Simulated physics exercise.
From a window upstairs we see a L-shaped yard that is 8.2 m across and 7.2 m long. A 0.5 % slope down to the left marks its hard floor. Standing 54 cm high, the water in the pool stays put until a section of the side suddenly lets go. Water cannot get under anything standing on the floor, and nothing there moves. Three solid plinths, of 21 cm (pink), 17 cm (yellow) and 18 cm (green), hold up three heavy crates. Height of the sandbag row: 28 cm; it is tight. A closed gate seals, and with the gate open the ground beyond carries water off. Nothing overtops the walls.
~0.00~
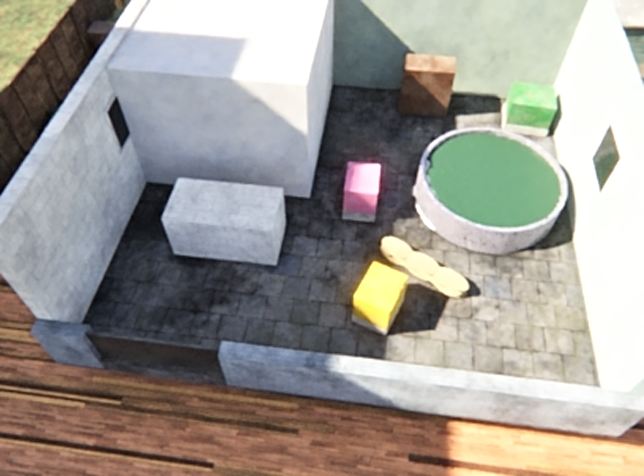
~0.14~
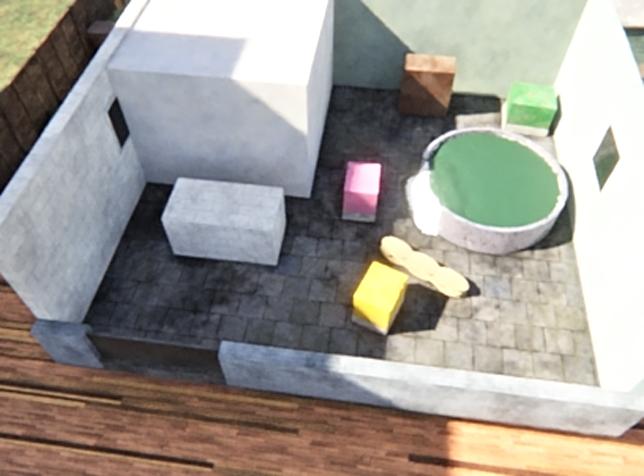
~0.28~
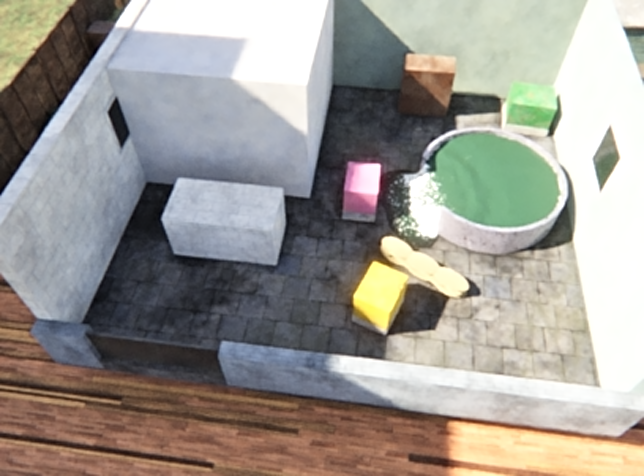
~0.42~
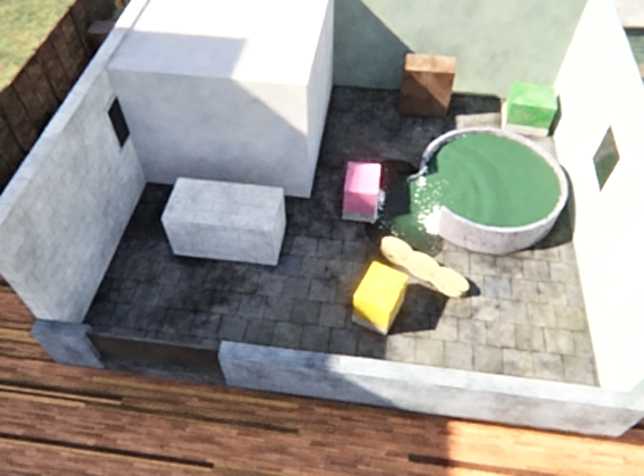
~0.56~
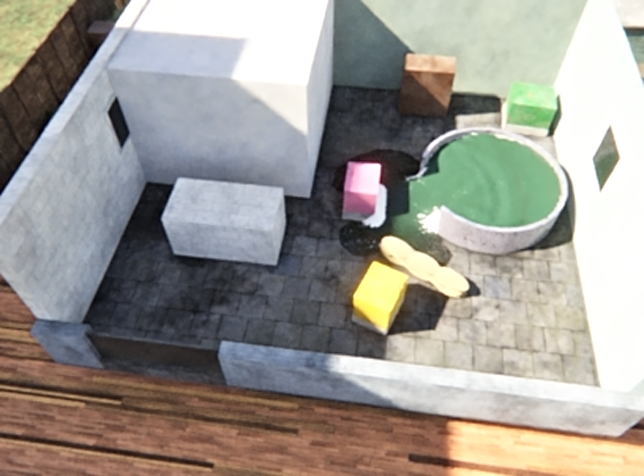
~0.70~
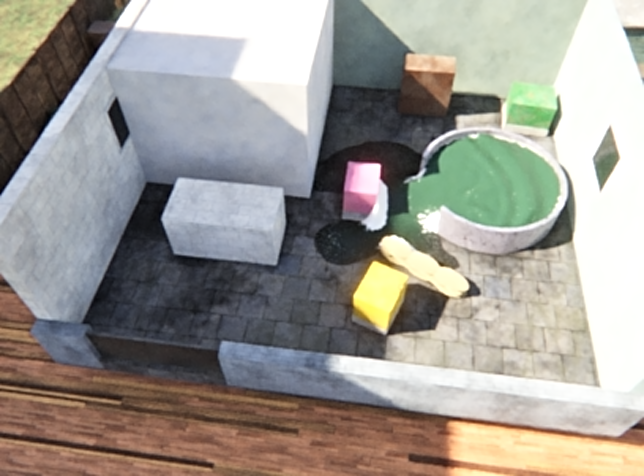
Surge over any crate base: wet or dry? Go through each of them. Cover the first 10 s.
Pink crate wet; yellow crate dry; green crate dry.
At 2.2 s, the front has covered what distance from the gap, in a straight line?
I'd say close to 5.2 m.
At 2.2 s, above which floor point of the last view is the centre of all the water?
Around (434, 206).
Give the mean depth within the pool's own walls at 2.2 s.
31 cm.
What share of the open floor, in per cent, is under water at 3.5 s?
Covered: Roughly 55 per cent.
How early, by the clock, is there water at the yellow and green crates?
On the clock, the front gets to yellow at 1.2 seconds and to green at 3.8 seconds.
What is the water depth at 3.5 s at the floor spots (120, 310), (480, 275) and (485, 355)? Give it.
Around 4 cm, 5 cm and 0 cm.
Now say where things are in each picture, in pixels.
The pool at (491, 178) is whole and still, 54 cm deep, in the first picture.
Water pours out at (422, 197) and has run 0.7 m, to (434, 233); deepest outside 26 cm, 54 cm at the pool's back, in the second picture.
The front is at (390, 175), 1.0 m from the gap at (422, 199); 1.0 m2 of floor is under water; 54 cm left at the back of the pool, in the third picture.
The front is at (366, 172), 1.3 m from the gap at (422, 199); 2.1 m2 of floor is under water; 54 cm left at the back of the pool, in the fourth picture.
Water pours out at (422, 199) and has run 1.7 m, to (342, 172); deepest outside 42 cm, 54 cm at the pool's back, in the fifth picture.
The front is at (317, 172), 2.2 m from the gap at (422, 199); 3.8 m2 of floor is under water; 52 cm left at the back of the pool, in the sixth picture.
After 1.4 s water covers 20 % of the floor and is deepest (44 cm) near (384, 203); pink plinth reached, yellow plinth reached, green plinth not reached.
After 2.2 s water covers 40 % of the floor and is deepest (38 cm) near (384, 203); pink plinth reached, yellow plinth reached, green plinth not reached.
After 3.5 s water covers 55 % of the floor and is deepest (24 cm) near (383, 210); pink plinth reached, yellow plinth reached, green plinth not reached.
After 6.0 s water covers 85 % of the floor and is deepest (16 cm) near (384, 203); pink plinth reached, yellow plinth reached, green plinth reached.
After 10.0 s water covers 100 % of the floor and is deepest (12 cm) near (133, 215); highest at the pink plinth 54 cm, highest at the yellow plinth 6 cm, highest at the green plinth 10 cm.
